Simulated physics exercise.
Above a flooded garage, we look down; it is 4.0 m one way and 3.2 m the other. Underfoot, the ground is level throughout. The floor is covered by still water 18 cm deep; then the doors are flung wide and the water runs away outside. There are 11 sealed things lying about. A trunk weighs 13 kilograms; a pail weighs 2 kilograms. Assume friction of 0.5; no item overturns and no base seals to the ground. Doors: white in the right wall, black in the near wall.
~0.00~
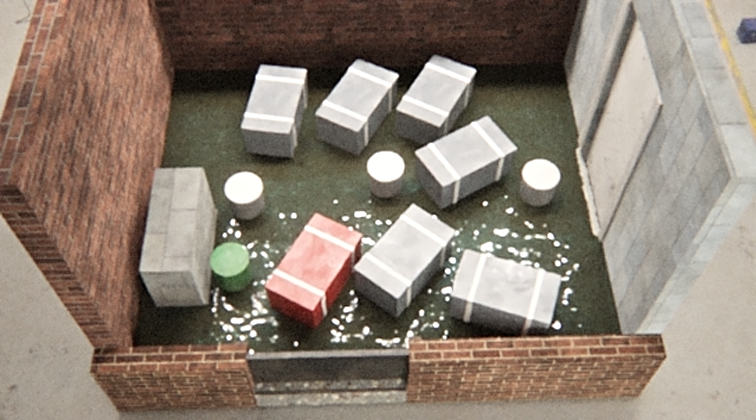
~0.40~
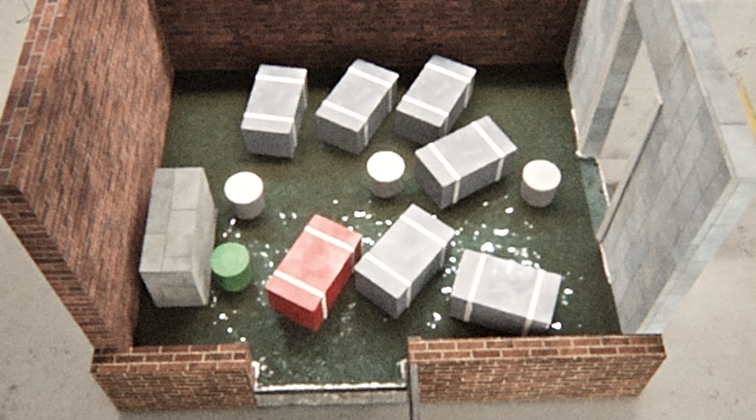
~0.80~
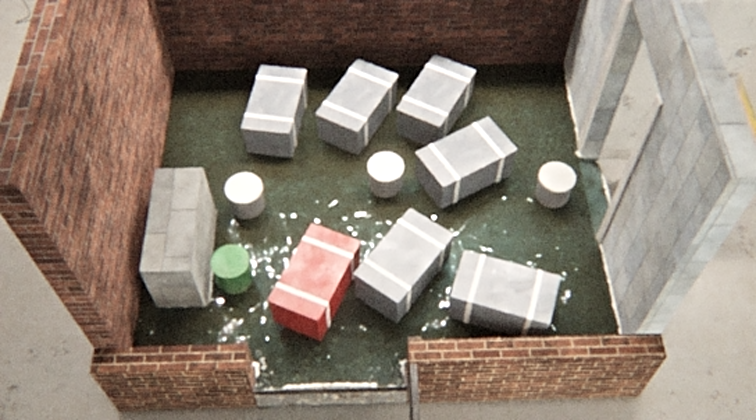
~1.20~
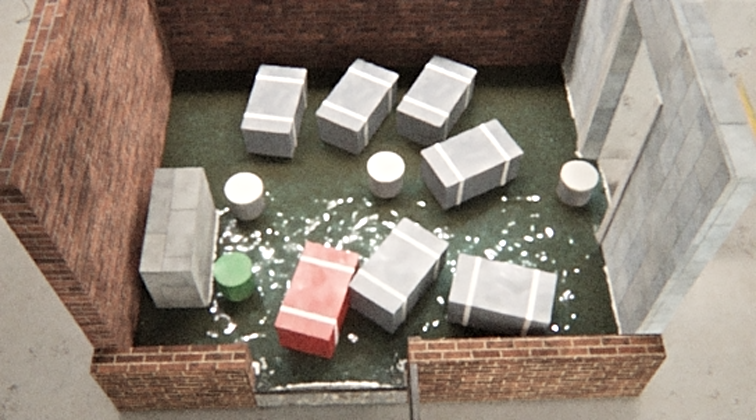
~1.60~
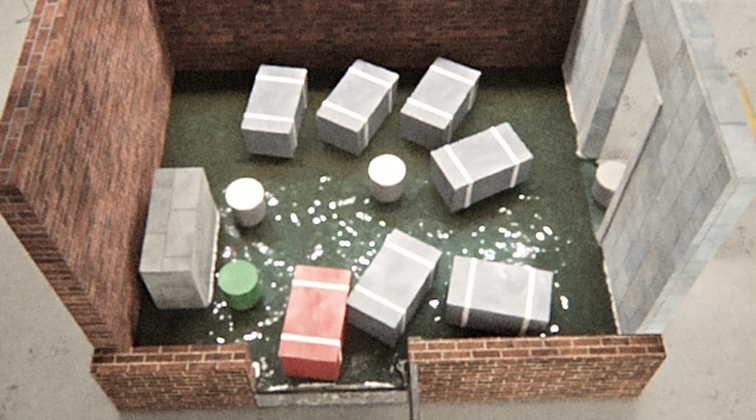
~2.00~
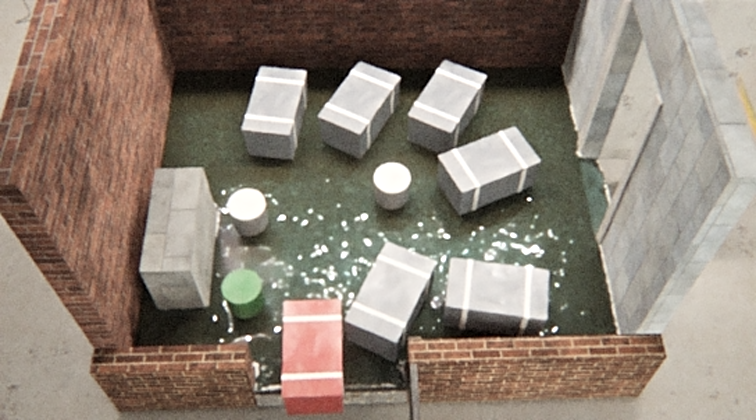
Flooded brick garage from above, doors opening in the right and near walls, a white pail drifting out right, then a red trunk sliding into the near doorway.
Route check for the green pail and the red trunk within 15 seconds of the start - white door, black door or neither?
Routes: Green pail - black doorway, red trunk - black doorway.
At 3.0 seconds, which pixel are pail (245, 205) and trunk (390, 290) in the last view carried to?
I'd say close to (251, 235) and close to (373, 354).
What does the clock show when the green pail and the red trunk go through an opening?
About 4.0 and 2.5 seconds.
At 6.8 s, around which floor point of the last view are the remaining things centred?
Mean position approx. (408, 239).
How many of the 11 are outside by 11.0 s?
The number I get is 7.
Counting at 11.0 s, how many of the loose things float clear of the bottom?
Total: 4.
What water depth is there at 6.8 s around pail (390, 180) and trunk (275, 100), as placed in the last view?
Roughly 10 and 10 cm.
After 3.0 s the green pail is near (253, 315), 0.5 m from its start, afloat; the red trunk has gone out by the black door; 2 of 11 are out; 9 afloat.
After 6.8 s the green pail has gone out by the black door; the red trunk has gone out by the black door; 5 of 11 are out; 6 afloat.
After 11.0 s the green pail has gone out by the black door; the red trunk has gone out by the black door; 7 of 11 are out; 4 afloat.
After 15.0 s the green pail has gone out by the black door; the red trunk has gone out by the black door; 7 of 11 are out; 3 afloat.
